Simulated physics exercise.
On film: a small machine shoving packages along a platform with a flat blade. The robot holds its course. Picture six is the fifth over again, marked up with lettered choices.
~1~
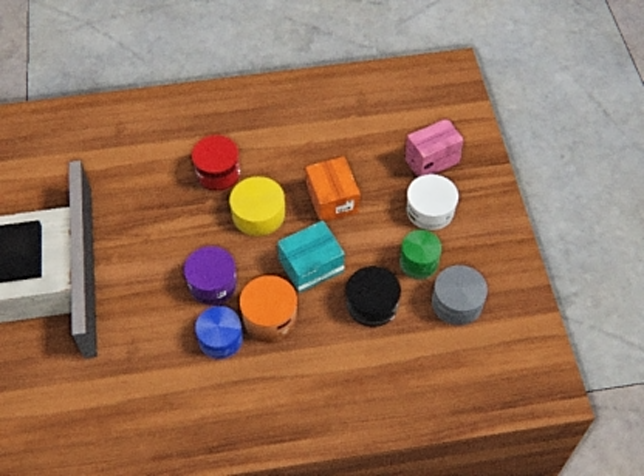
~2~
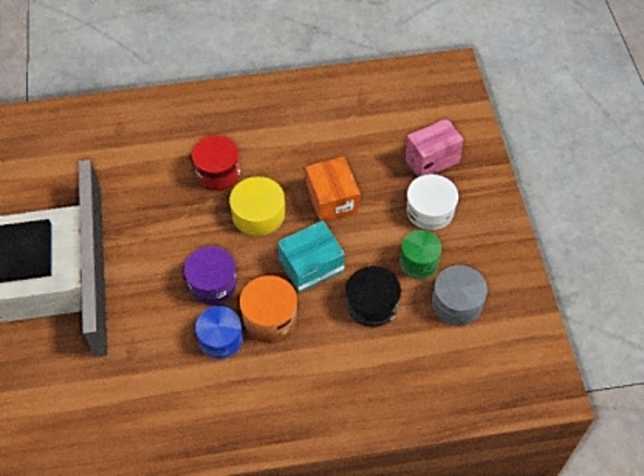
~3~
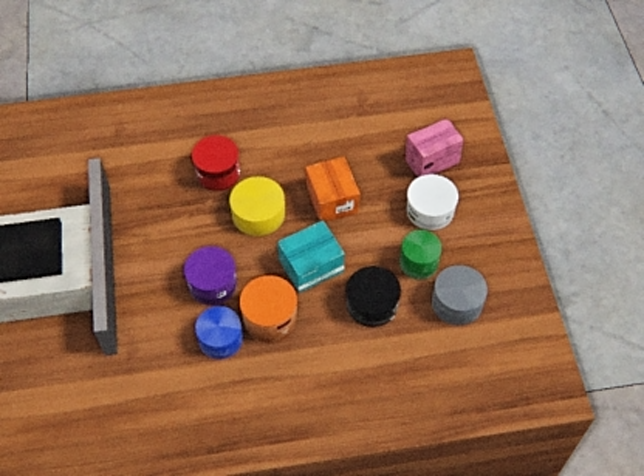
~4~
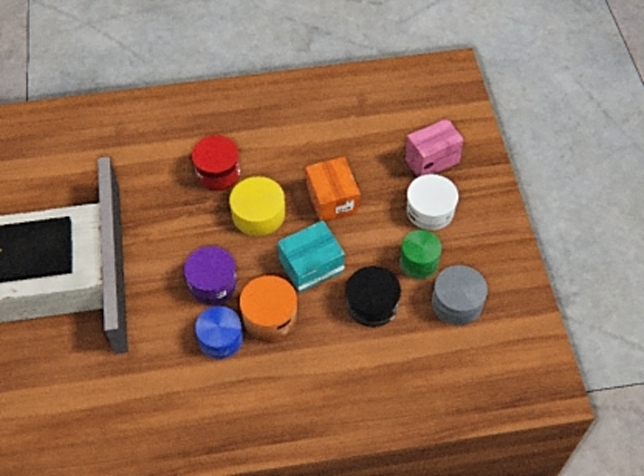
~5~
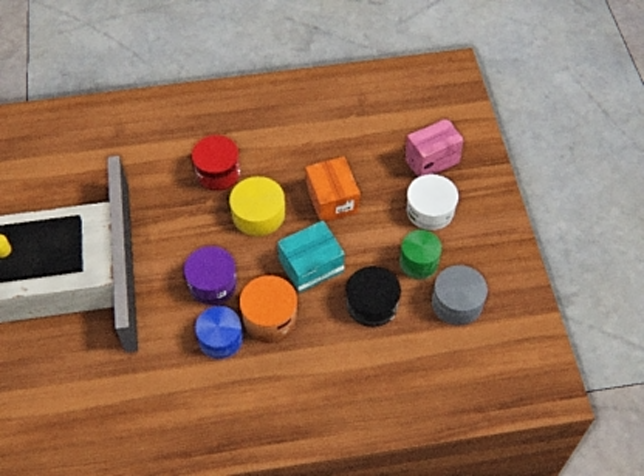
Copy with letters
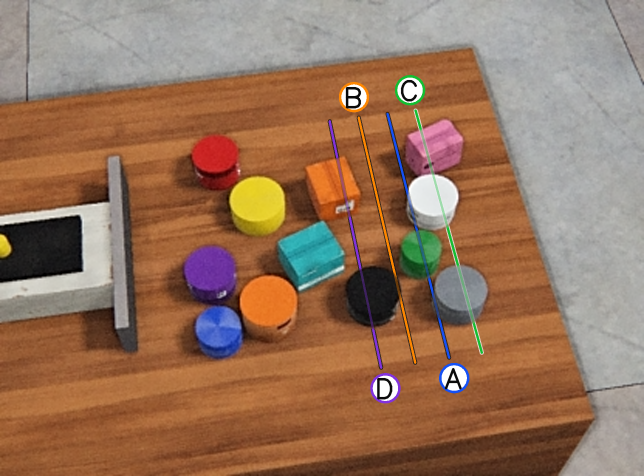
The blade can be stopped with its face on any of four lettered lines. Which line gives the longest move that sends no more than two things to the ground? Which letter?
It can go as far as C.
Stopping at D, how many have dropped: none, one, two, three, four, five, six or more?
By then, none.
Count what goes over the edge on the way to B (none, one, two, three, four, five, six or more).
By then, none.
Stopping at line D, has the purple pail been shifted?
Yes.
On the copy, A at (416, 226); B at (385, 230); C at (446, 222); D at (353, 234).
On C. First, robot (164, 231); blue canister (275, 342); red pail (258, 156).
Then, robot (285, 215); grey canister (510, 293); pink box (450, 140).
Finally, robot (375, 203); grey canister over the edge; white pail (515, 185); one fallen.
By contrast, A is within the limit but short; B is within the limit but short; D is within the limit but short.
